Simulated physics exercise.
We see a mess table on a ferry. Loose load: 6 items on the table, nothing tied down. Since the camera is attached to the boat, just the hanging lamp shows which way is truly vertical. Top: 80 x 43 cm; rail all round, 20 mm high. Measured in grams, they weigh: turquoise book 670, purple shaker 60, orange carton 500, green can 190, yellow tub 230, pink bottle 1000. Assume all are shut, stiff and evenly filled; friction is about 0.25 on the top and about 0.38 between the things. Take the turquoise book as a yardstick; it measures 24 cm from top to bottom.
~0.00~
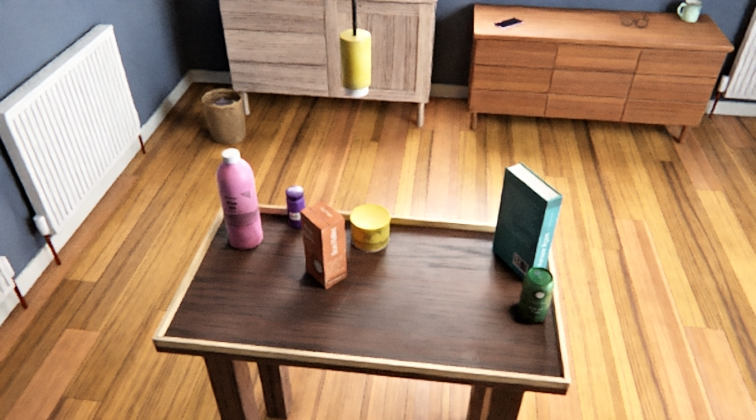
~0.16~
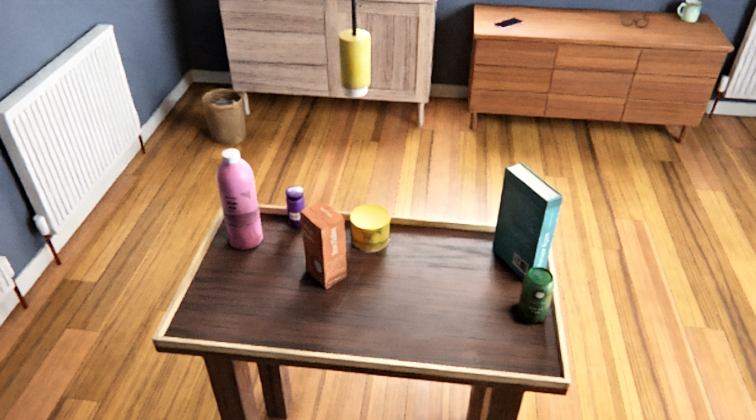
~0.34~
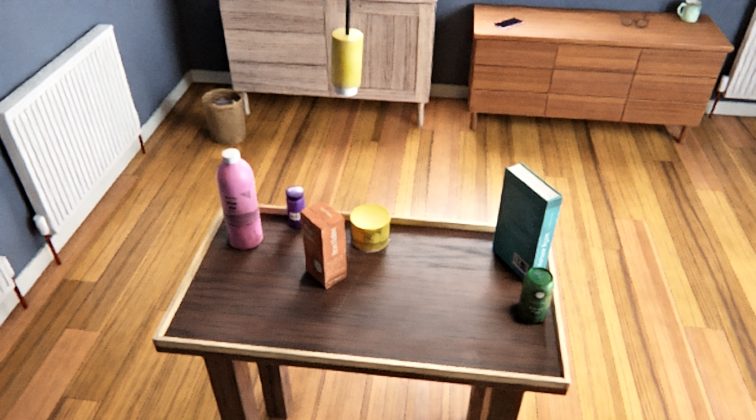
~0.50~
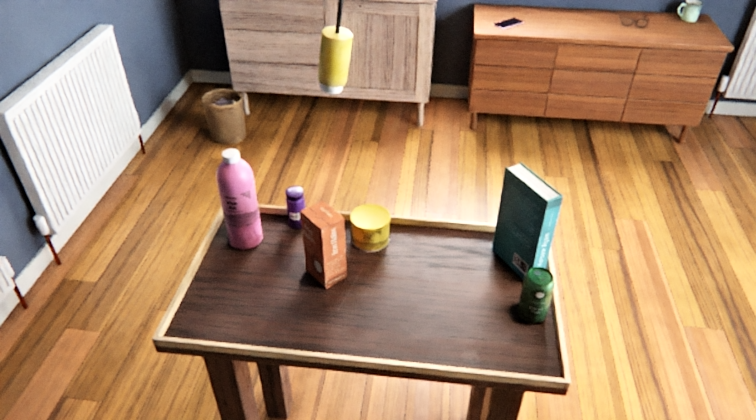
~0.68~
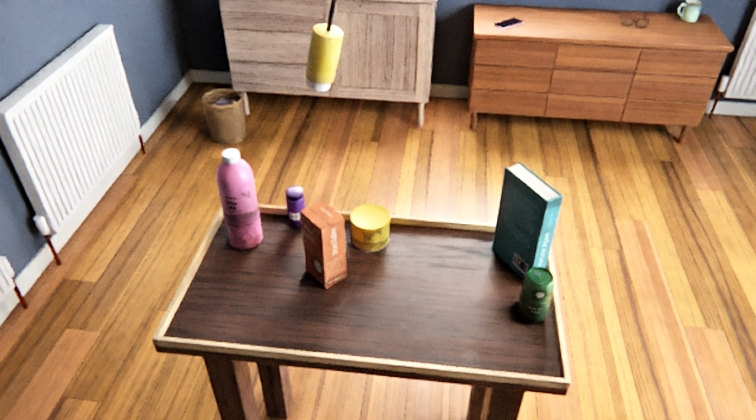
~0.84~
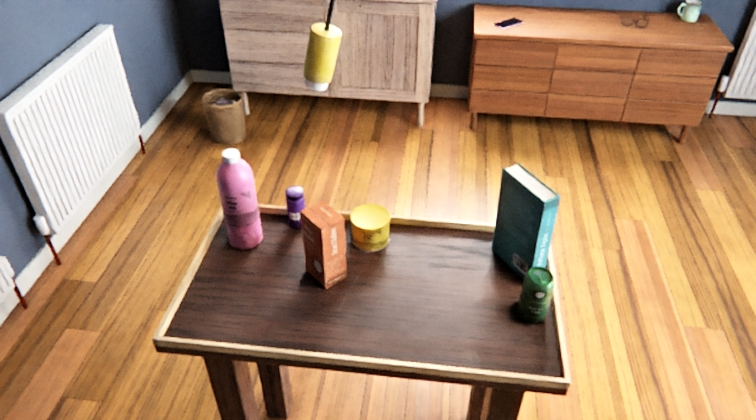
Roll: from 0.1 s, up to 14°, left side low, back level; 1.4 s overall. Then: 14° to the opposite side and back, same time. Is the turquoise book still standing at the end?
No.
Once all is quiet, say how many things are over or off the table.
Tally: 1.
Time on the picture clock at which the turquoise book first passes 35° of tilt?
I'd say around the 1.2 s mark.
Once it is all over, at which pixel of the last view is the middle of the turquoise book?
You'll find it at about (455, 281).
After 1.14 s, boat heeled 7°, left side down; turquoise book tipped 27° from how it sat near (504, 234).
After 1.24 s, boat heeled 4°, left side down; turquoise book tipped 56° from how it sat near (482, 252).
After 1.34 s, boat heeled 2°, left side down; turquoise book on its side near (460, 279).
After 1.54 s, boat level; turquoise book on its side near (455, 281).
At rest (3.4 s), tipped over on the table, turquoise book; the other 5 in place, give or take 5 cm. In the last view, turquoise book near (455, 281).
